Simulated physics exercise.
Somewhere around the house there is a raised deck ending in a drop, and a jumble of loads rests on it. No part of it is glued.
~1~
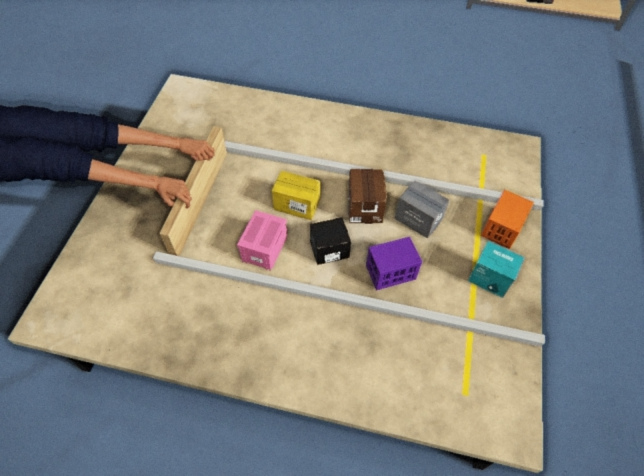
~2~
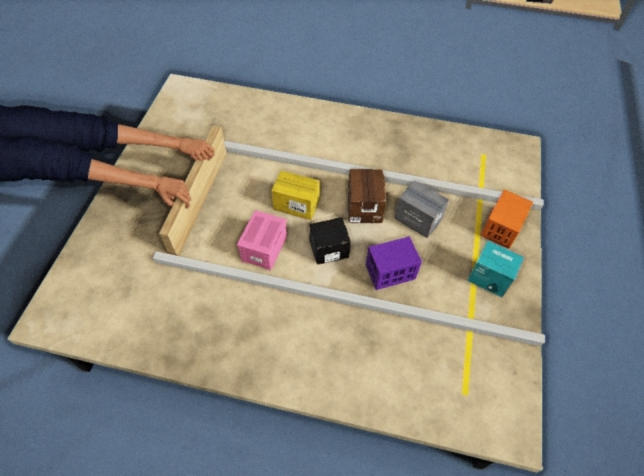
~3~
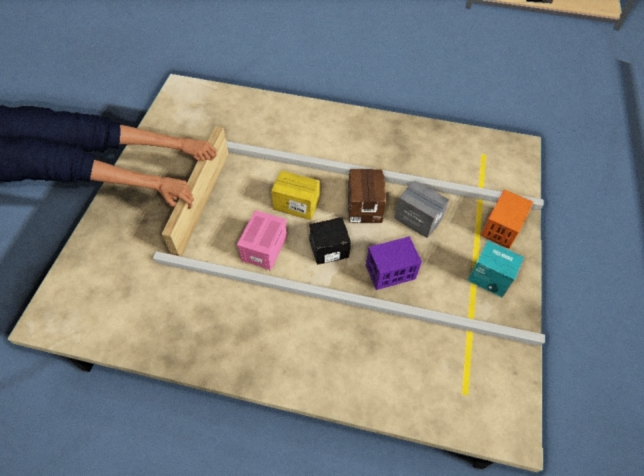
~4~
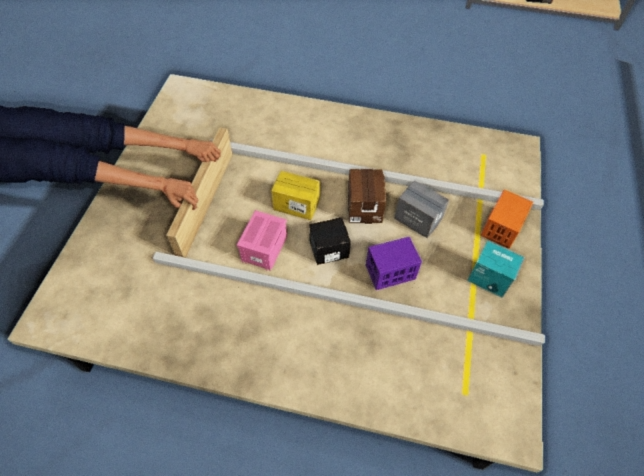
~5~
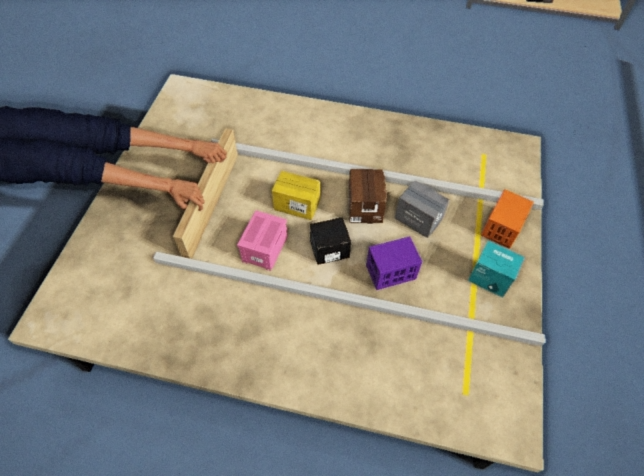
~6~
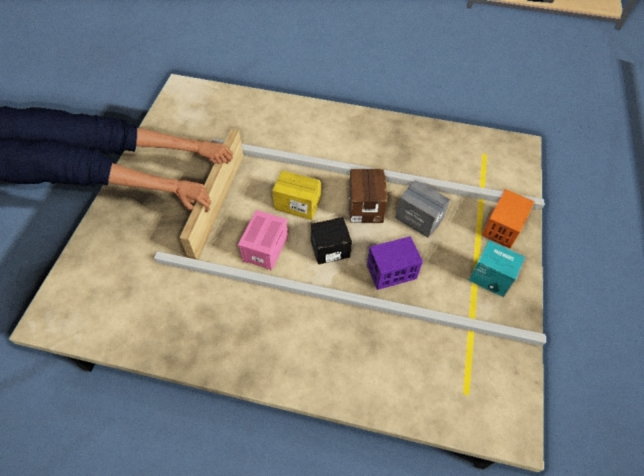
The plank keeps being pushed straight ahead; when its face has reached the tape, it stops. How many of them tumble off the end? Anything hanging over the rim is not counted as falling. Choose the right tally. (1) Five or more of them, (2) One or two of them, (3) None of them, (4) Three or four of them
The answer is 4.
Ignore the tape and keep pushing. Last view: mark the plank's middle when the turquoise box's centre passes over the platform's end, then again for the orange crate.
For the turquoise box, about (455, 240); for the orange crate, about (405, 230).
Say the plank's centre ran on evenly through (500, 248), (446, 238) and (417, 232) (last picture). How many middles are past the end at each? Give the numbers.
6; 2; 1.
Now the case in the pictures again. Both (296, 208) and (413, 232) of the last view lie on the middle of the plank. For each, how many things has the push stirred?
I count 3 first and 8 after.
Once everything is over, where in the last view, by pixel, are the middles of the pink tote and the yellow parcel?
For the pink tote it's (496, 287), and for the yellow parcel it's (504, 234).
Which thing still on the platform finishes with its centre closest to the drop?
The brown parcel, it is.
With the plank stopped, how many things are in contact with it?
Count recorded: 2.
A little later, none off yet; orange crate at rest near (508, 219); turquoise box at rest near (496, 269); grey parcel at rest near (422, 209).
Next, none off yet; orange crate at rest near (508, 219); turquoise box at rest near (496, 269); grey parcel shifted about its own width near (463, 216).
Later still, none off yet; orange crate tilted well over near (565, 244); turquoise box shifted about its own width near (546, 279); grey parcel shifted well along near (530, 228).
When it is over, the number that fall off is three or four; down, purple crate, grey parcel, turquoise box and orange crate.
